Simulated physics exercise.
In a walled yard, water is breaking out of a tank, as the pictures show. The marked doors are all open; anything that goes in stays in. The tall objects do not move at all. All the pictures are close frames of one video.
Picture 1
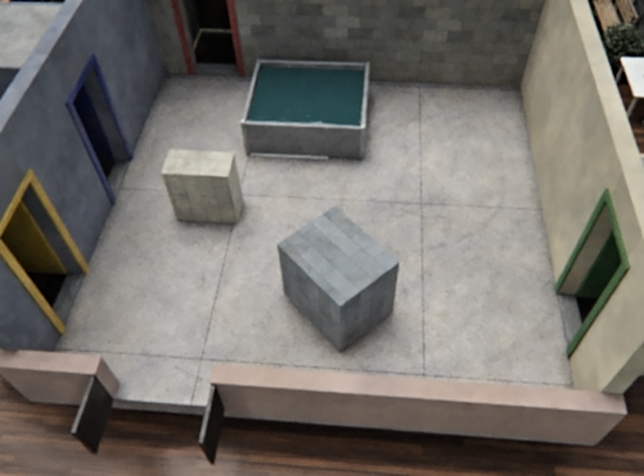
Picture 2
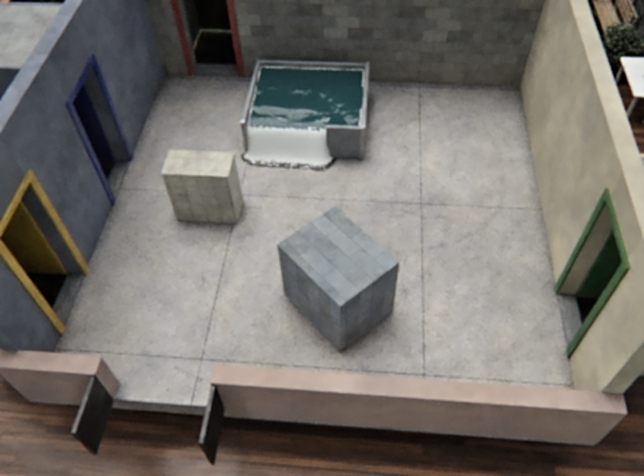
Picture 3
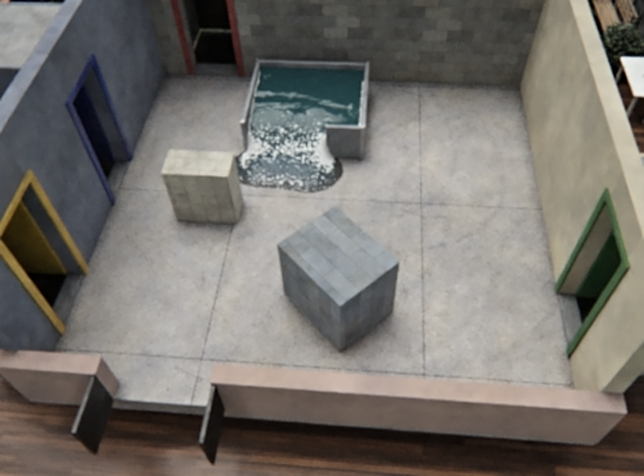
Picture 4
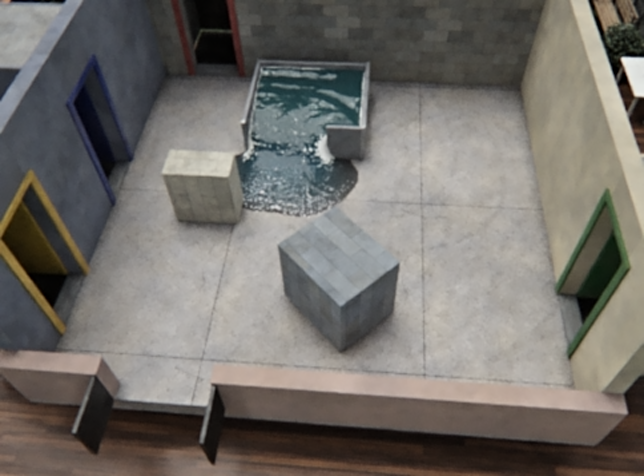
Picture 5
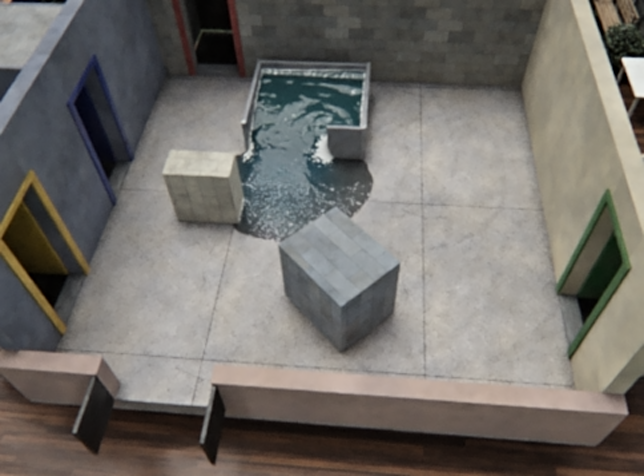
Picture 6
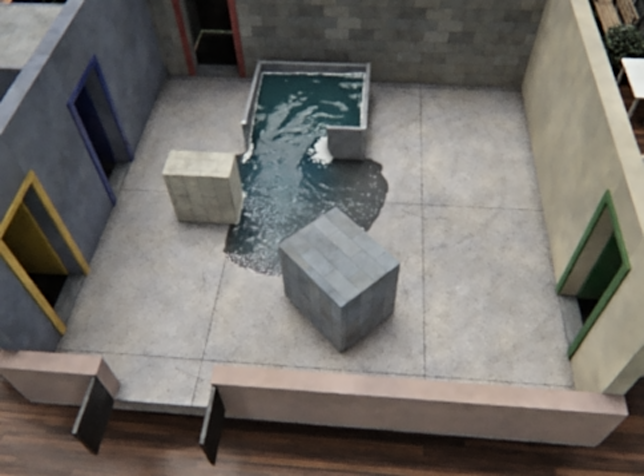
Water burst through the front of a tank at the back of a walled yard, spread across the grey floor, and ran forward between a pale block and a larger grey block.
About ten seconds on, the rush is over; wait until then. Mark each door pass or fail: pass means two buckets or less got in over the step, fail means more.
Red door - pass, yellow door - pass, green door - fail, blue door - fail.
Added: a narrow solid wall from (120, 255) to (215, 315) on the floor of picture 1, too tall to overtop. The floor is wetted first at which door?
It is the door marked blue.
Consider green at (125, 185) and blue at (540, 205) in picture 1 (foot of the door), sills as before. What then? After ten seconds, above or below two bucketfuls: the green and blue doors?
Well, the green door beats the threshold, but the blue door misses the threshold.
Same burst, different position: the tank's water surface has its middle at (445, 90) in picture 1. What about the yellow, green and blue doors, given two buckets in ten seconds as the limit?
Door by door, the yellow door crosses the threshold, the green door crosses the threshold, and the blue door remains beneath it.
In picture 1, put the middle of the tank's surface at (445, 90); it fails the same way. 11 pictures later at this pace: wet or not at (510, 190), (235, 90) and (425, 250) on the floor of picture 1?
As listed: Untouched, untouched, reached.
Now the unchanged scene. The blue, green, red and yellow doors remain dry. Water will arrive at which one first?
Go with the one in blue.
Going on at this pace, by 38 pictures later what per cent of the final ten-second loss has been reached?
I'd estimate some 80 per cent.
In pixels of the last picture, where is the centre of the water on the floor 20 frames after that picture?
About (287, 211).
A moment on, water covers 25 % of the floor; the red door not reached, the yellow door not reached, the green door not reached, the blue door wet at the sill, nothing in.
Next, water covers 35 % of the floor; the red door not reached, the yellow door not reached, the green door not reached, the blue door over two buckets in.
Then, water covers 55 % of the floor; the red door not reached, the yellow door wet at the sill, nothing in, the green door wet at the sill, nothing in, the blue door far over two buckets in.
Later, water covers 65 % of the floor; the red door wet at the sill, nothing in, the yellow door wet at the sill, nothing in, the green door over two buckets in, the blue door far over two buckets in.
In the end, water covers 80 % of the floor; the red door wet at the sill, nothing in, the yellow door wet at the sill, nothing in, the green door over two buckets in, the blue door far over two buckets in.
